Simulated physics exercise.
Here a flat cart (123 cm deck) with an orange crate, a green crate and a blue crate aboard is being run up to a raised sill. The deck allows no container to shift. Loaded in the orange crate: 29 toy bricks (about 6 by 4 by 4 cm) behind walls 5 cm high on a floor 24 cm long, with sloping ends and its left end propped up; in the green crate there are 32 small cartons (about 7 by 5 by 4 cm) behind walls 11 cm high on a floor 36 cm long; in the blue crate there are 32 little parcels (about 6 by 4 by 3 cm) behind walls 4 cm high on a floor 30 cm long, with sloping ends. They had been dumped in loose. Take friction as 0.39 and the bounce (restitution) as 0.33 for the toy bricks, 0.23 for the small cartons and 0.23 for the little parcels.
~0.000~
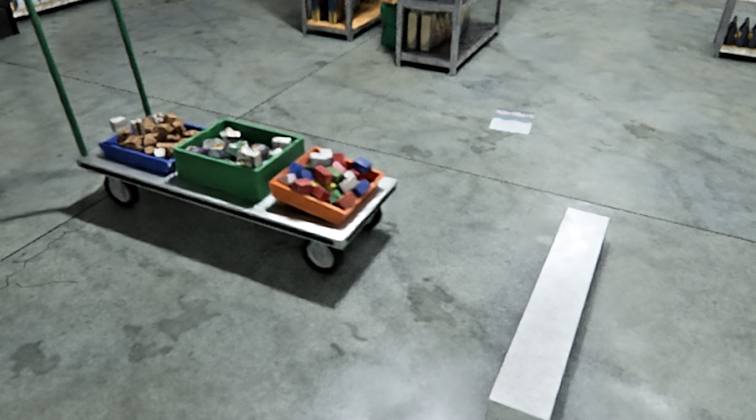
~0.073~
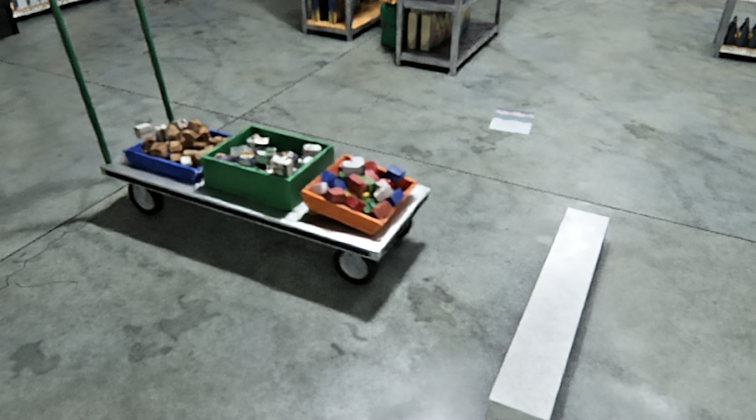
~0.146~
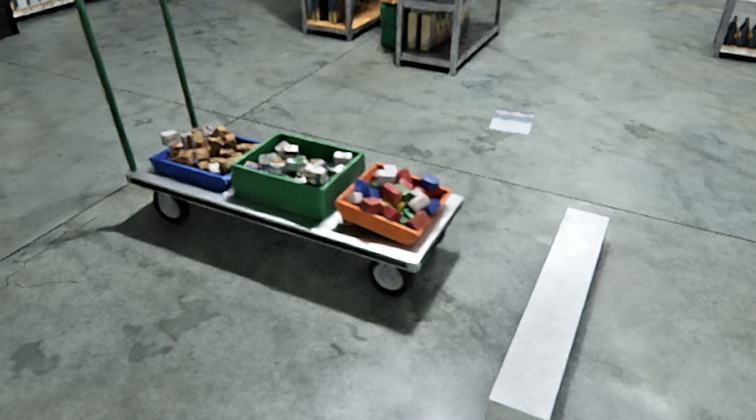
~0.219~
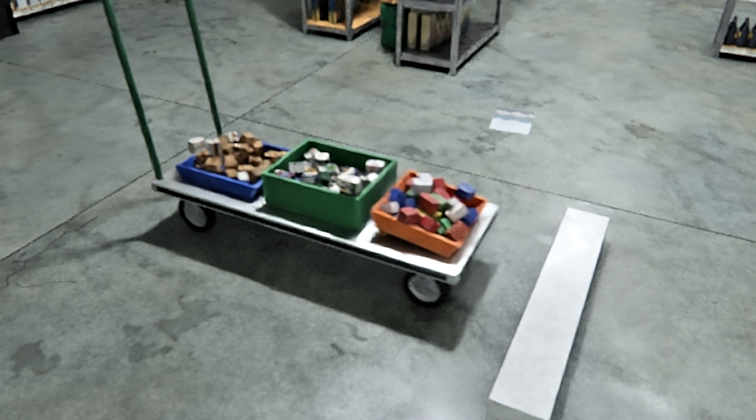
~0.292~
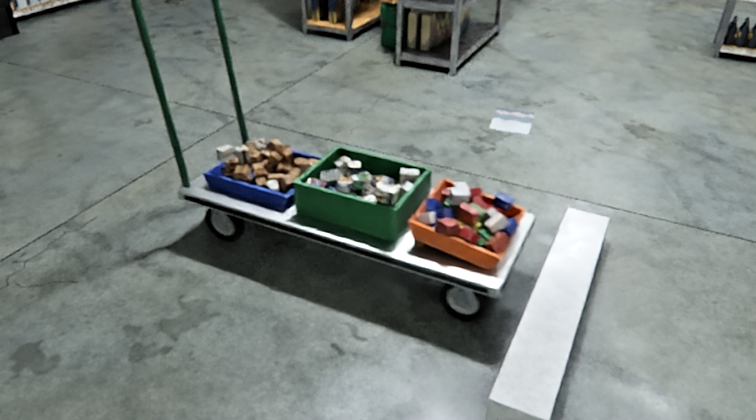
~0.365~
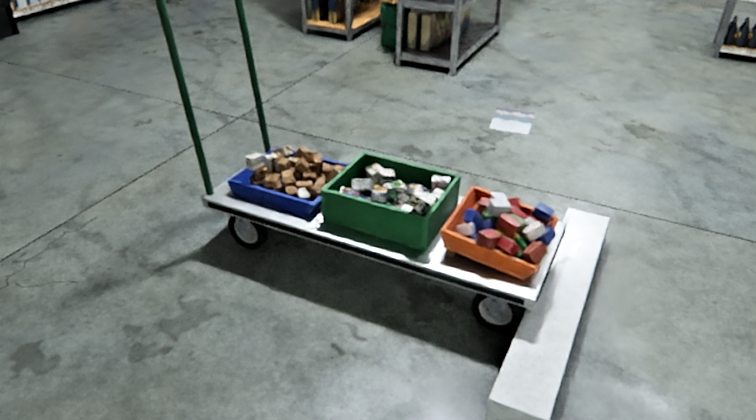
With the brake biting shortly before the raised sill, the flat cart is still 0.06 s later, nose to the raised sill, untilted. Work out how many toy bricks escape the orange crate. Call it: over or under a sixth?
Over.
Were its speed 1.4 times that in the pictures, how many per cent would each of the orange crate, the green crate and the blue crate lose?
Then the orange crate sheds 60 per cent, the green crate 10 per cent, and the blue crate 20 per cent.
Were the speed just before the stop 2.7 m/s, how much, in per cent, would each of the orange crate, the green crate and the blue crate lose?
Then the orange crate sheds 50 per cent of its load, the green crate 10 per cent, and the blue crate 20 per cent.
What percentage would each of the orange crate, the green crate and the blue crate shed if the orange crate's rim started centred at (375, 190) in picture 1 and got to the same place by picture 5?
Result - orange crate: 10 per cent; green crate: 0 per cent; blue crate: 0 per cent.
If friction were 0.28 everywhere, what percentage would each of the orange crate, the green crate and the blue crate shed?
You'd see orange crate shed 20 percent, green crate shed 0 percent, and blue crate shed 20 percent.
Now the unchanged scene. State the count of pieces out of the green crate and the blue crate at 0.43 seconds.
Estimate at that time - green crate 1, blue crate 0, give or take.
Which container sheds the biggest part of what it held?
The orange crate is the one.
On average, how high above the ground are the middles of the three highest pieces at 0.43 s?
About 38 cm.
After 0.43 s, the orange crate is down by 4 of 29, the green crate is down by 1 of 32 and the blue crate has all 32.
After 0.55 s, the orange crate is down by 11 of 29, the green crate is down by 1 of 32 and the blue crate is down by 3 of 32.
After 0.78 s, the orange crate is down by 12 of 29, the green crate is down by 1 of 32 and the blue crate is down by 4 of 32.
Outcome (at 1.28 s), the orange crate is down by 12 of 29, the green crate is down by 1 of 32 and the blue crate is down by 4 of 32. Asked share, 12 of 29, 41 per cent.
